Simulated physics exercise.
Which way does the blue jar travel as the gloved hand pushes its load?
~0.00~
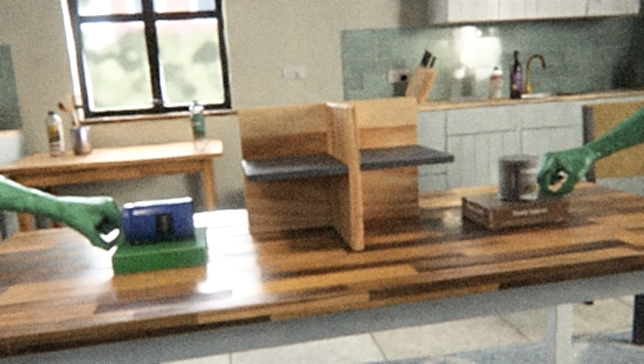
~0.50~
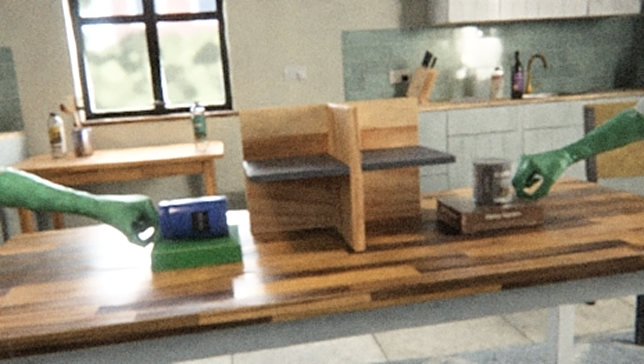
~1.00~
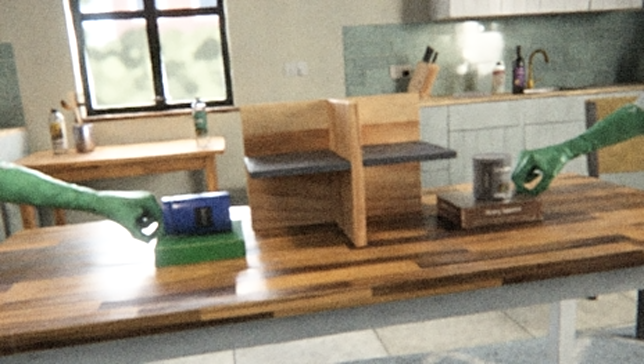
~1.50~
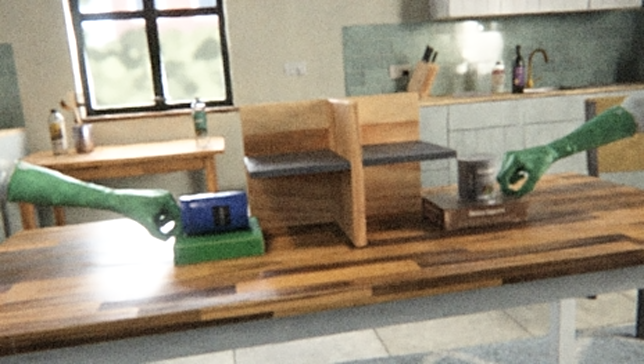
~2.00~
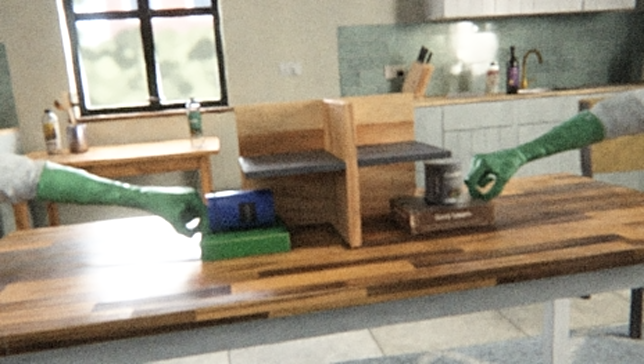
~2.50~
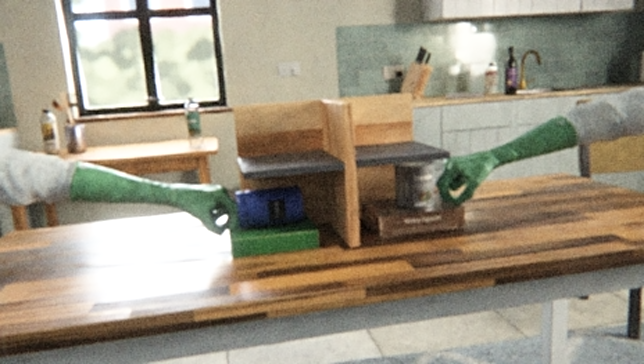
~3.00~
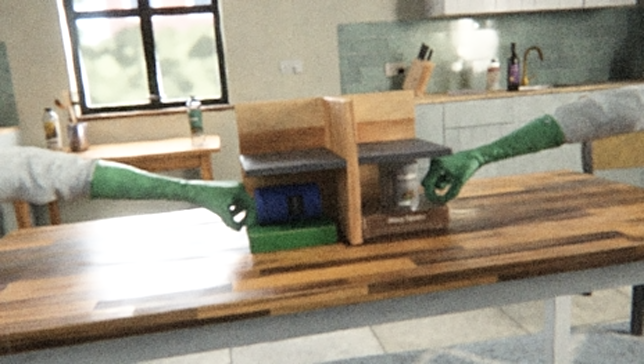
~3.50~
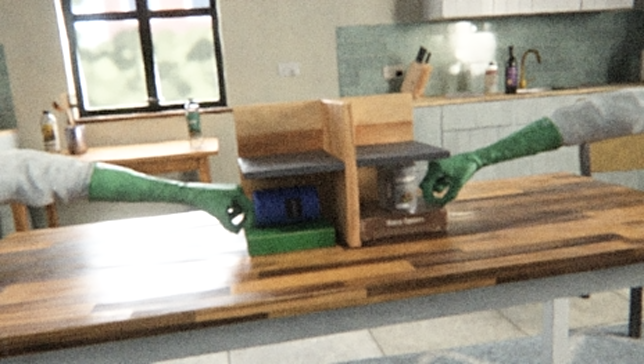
The blue jar moves to the right, riding on the green board toward the rack in the middle of the table.
